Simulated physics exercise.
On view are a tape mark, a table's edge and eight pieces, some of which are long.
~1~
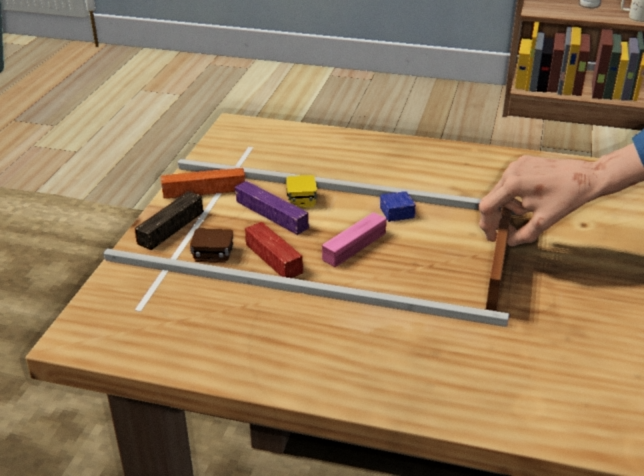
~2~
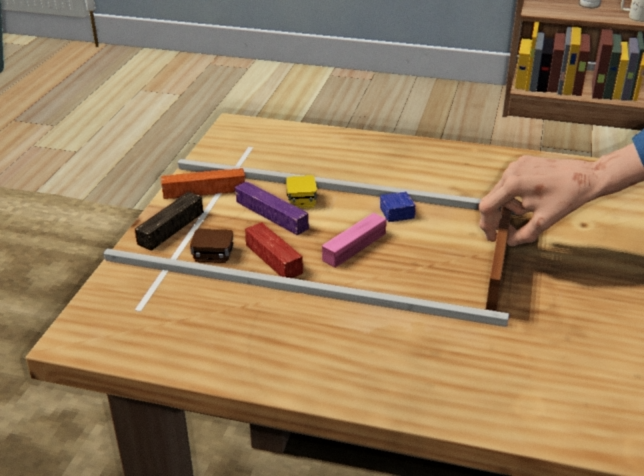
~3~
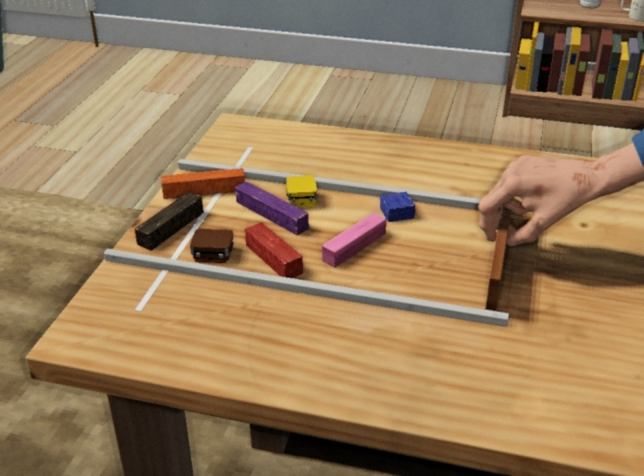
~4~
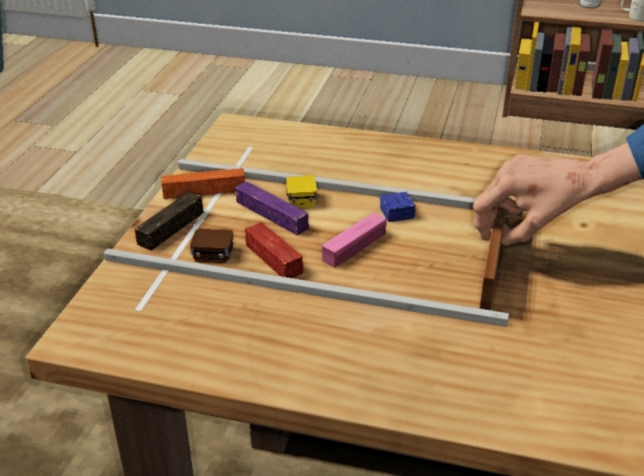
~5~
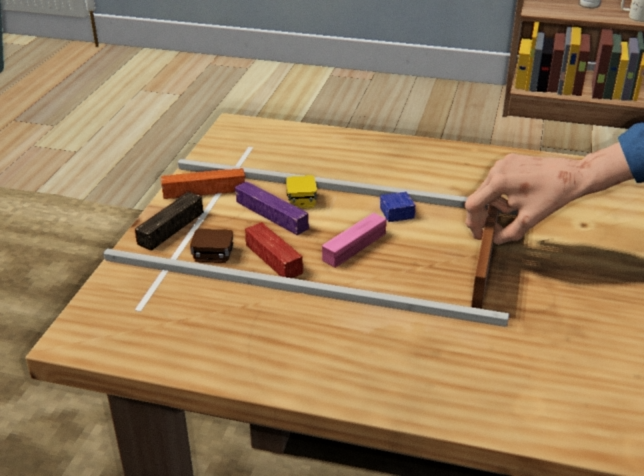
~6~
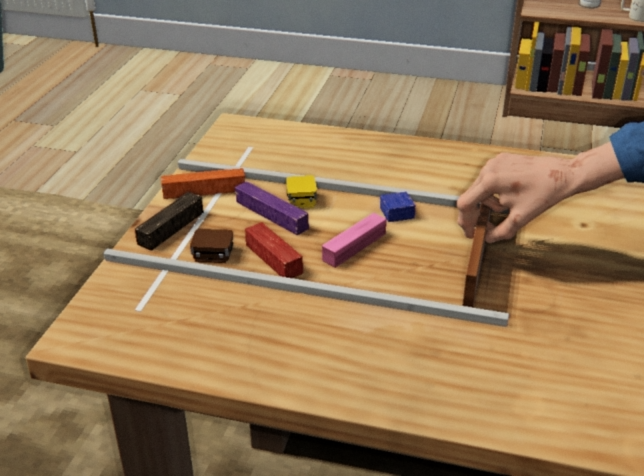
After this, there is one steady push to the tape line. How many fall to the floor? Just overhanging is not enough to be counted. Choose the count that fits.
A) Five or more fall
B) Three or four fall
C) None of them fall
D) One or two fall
One or two fall (D).
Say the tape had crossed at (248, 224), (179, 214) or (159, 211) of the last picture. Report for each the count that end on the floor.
It would be 0, then 5, then 6.
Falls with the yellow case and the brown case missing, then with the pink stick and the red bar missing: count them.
The first count is 2 and the second is 1.
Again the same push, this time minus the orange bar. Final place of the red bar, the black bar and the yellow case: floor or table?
I'd say the red bar stays where it is, the black bar ends up down, and the yellow case stays where it is.
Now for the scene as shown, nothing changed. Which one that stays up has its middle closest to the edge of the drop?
Brown case.
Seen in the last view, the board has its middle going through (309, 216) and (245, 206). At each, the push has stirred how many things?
In order, the tallies are 5 and 8.
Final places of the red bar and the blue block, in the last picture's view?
Red bar at about (155, 233), blue block at about (213, 177).
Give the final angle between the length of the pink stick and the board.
Roughly 0°.
Early on, none off yet; black bar at rest near (170, 220); orange bar at rest near (204, 183); brown case at rest near (213, 246).
Finally, the number that fall off is one or two; lost, orange bar and black bar.
